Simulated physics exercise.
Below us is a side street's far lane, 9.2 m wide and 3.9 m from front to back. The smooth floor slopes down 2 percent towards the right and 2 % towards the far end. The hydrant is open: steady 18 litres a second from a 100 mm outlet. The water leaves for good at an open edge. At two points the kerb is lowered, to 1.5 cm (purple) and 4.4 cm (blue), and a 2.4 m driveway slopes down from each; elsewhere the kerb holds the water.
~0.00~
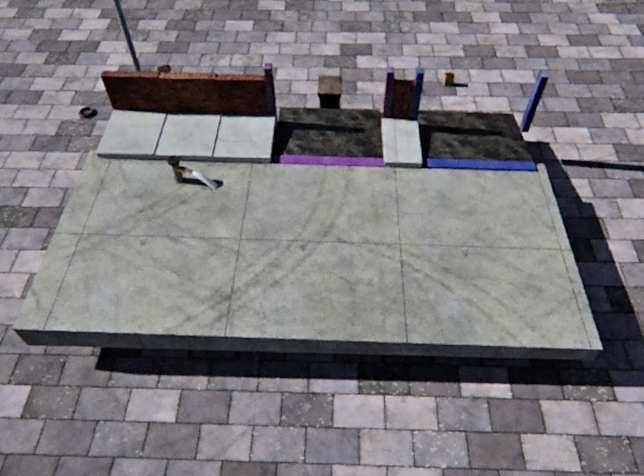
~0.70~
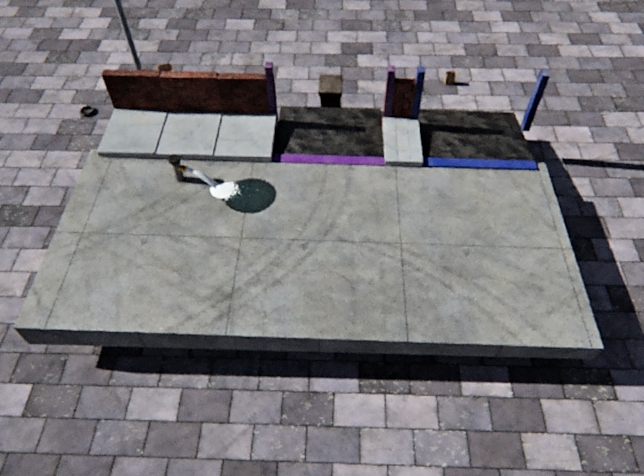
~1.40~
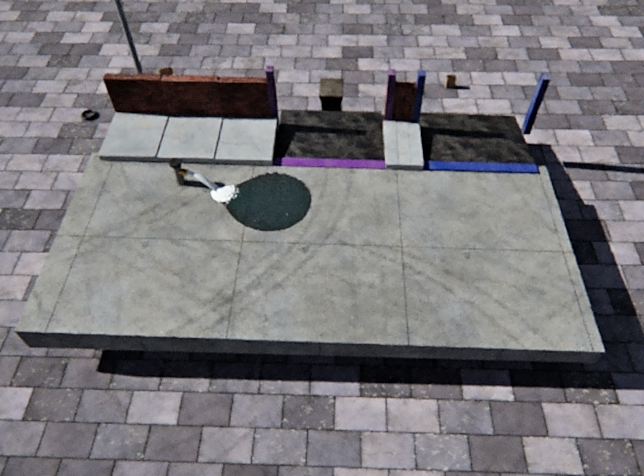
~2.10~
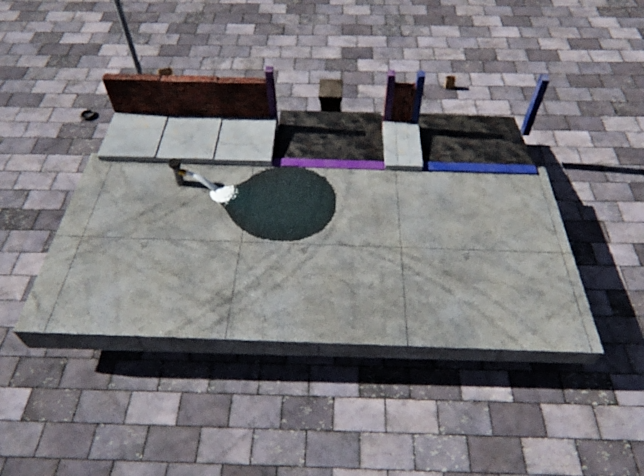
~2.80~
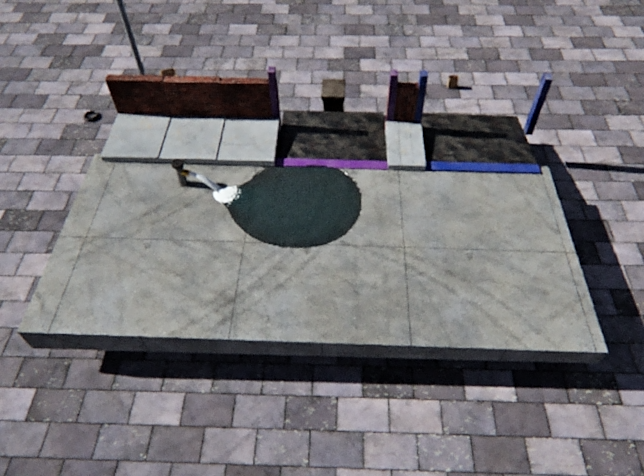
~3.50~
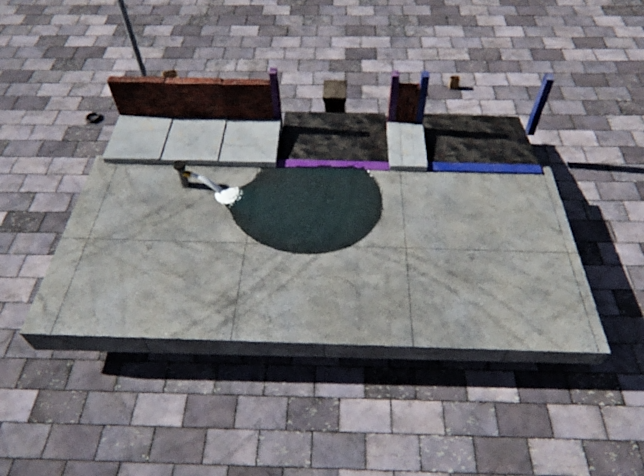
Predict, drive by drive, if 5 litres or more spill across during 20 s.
In the end the purple drive will get more than the stated amount; the blue drive will get less than the stated amount.
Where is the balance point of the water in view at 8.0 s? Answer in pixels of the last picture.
(365, 201).
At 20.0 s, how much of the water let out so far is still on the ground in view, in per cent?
I'd put what remains at some 52 per cent.
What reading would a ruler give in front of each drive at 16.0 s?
So purple stands at 2.0 cm, while blue stands at 3.0 cm.
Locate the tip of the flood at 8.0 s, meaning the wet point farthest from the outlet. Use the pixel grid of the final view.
You'll find it close to (523, 178) in the last picture.
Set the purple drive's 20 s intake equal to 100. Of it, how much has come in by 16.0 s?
Something like 70 in a hundred has arrived by then.
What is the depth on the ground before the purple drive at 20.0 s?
2.0 cm.
After 5.0 s water covers 20 % of the floor and is deepest (6 cm) near (226, 194); purple drive 2 cm at the lowered kerb, 0 L in, blue drive not reached.
After 8.0 s water covers 25 % of the floor and is deepest (6 cm) near (226, 194); purple drive 2.1 cm at the lowered kerb, 4 L in, blue drive 2.2 cm at the lowered kerb, 0 L in.
After 12.0 s water covers 30 % of the floor and is deepest (6 cm) near (226, 194); purple drive 2.1 cm at the lowered kerb, 10 L in, blue drive 3.1 cm at the lowered kerb, 0 L in.
After 16.0 s water covers 30 % of the floor and is deepest (6 cm) near (226, 194); purple drive 2.1 cm at the lowered kerb, 17 L in, blue drive 3.2 cm at the lowered kerb, 0 L in.
After 20.0 s water covers 30 % of the floor and is deepest (6 cm) near (226, 194); purple drive 2.1 cm at the lowered kerb, 24 L in, blue drive 3.3 cm at the lowered kerb, 0 L in.
